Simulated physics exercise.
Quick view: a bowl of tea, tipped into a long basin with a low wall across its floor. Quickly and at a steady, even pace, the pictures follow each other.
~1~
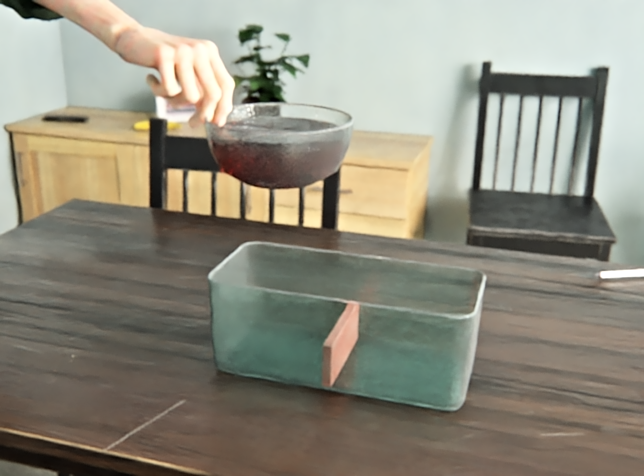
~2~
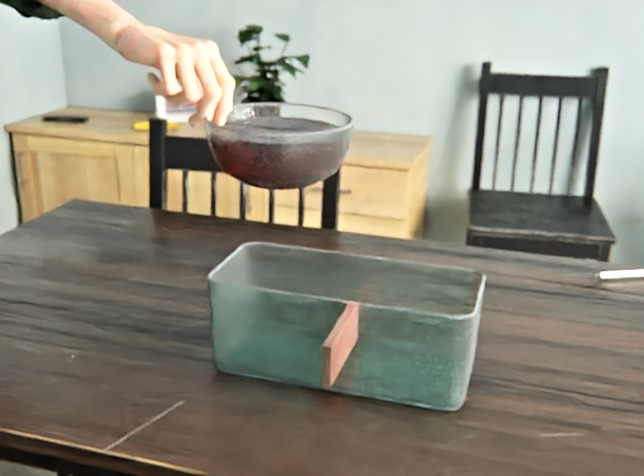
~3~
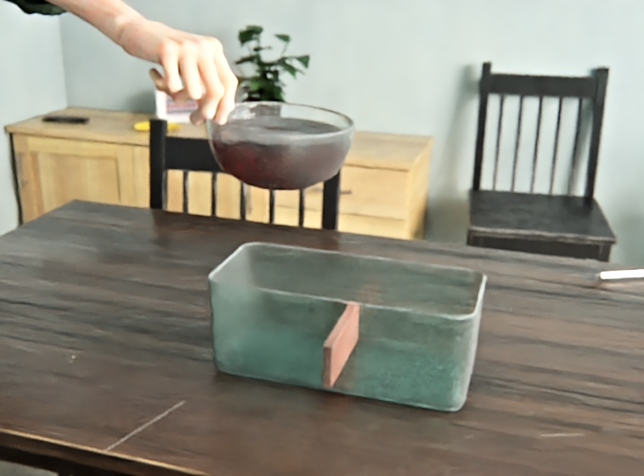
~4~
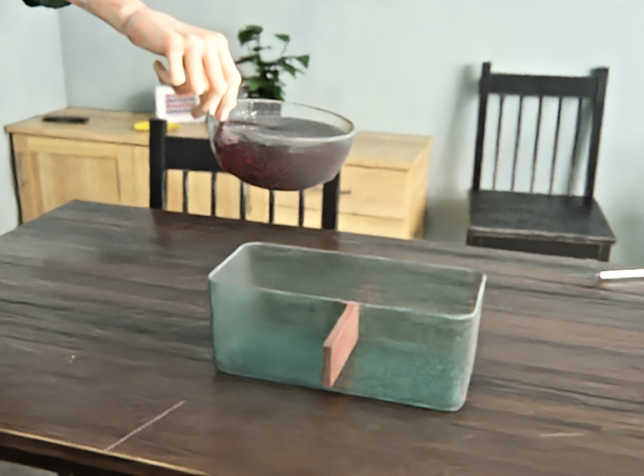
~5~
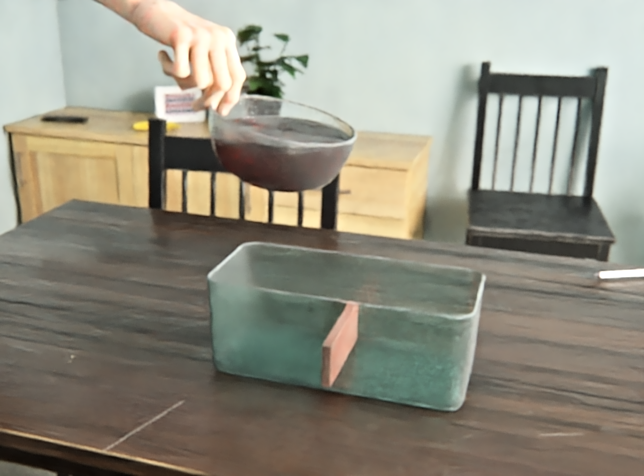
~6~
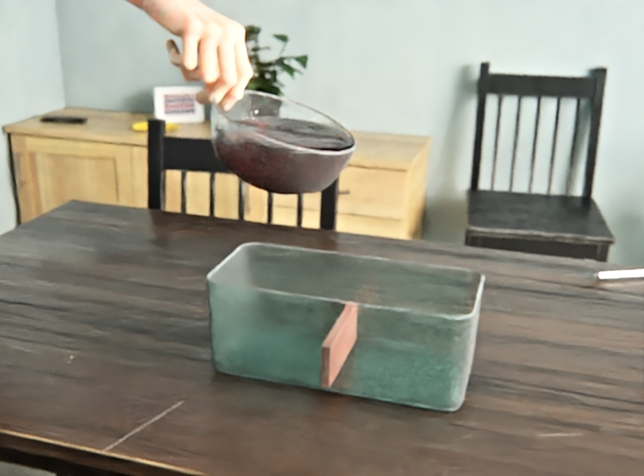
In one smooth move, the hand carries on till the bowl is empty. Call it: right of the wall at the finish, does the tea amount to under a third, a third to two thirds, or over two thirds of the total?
Over two thirds of the total.
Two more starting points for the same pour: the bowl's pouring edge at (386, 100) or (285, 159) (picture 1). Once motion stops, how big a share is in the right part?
You'd get 80 percent from the first and 15 percent from the second.
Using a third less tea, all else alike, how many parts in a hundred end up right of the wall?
I'd say roughly 75 percent.
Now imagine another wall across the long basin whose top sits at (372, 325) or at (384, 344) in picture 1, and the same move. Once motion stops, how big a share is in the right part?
First try close to 55 percent, second try close to 40 percent.
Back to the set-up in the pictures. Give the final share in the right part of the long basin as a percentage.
Around 80 %.
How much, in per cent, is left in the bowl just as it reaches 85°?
25 in a hundred.
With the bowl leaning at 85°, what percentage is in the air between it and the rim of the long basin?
I'd put it near 45 per cent.
A moment on, the tilt is 85° and 23 per cent is still to pour, 0 is left of the wall and 31 right of it.
Next, the tilt is 117° and 0 per cent is still to pour, 15 is left of the wall and 73 right of it.
Then the tilt is 119° and 0 per cent is still to pour, 18 is left of the wall and 78 right of it.
Later the tilt is 119° and 0 per cent is still to pour, 18 is left of the wall and 79 right of it.
In the end 18 per cent lies left of the wall, 79 right of it and 4 outside.
